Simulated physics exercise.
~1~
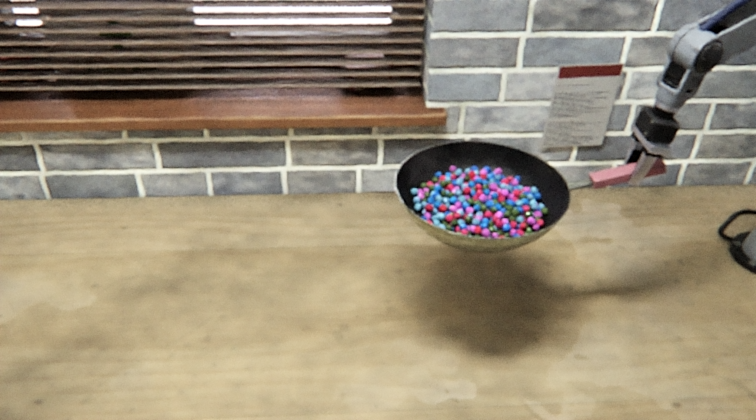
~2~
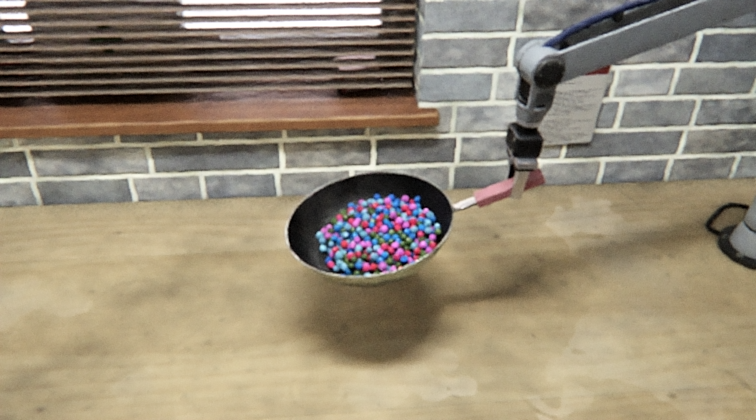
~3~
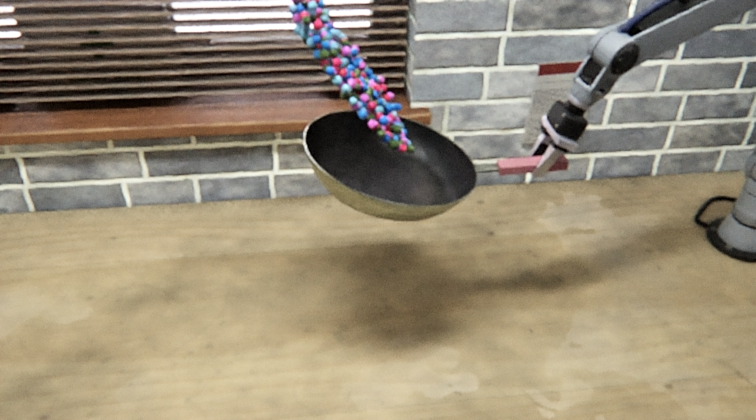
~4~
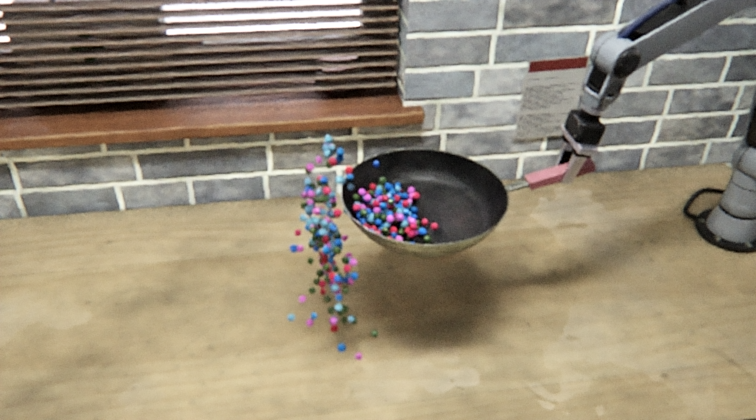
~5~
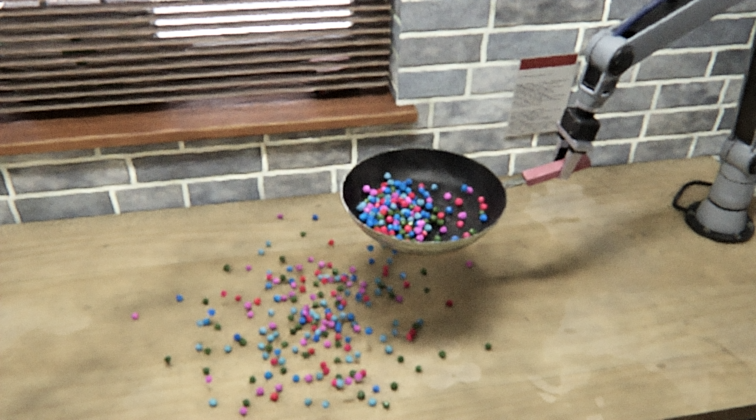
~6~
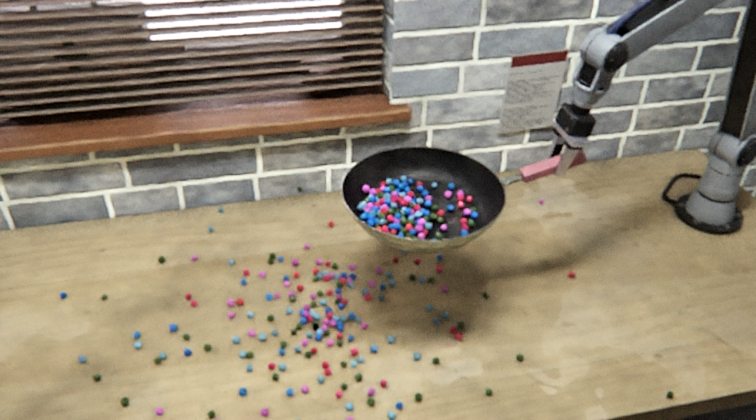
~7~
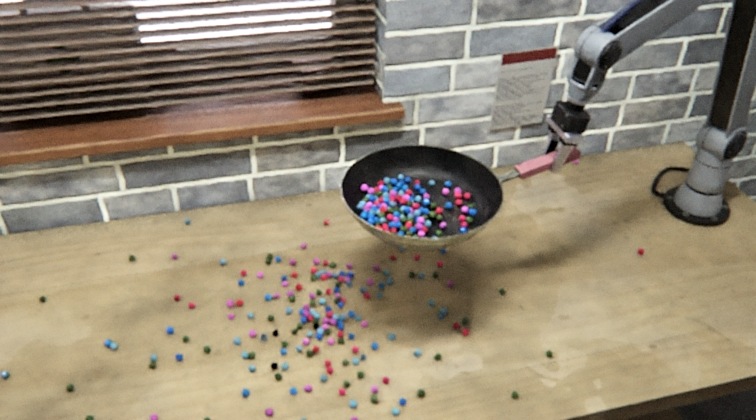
On a wooden worktop by a brick wall, a robot arm tosses colourful sweets from a frying pan, catching some and scattering many.
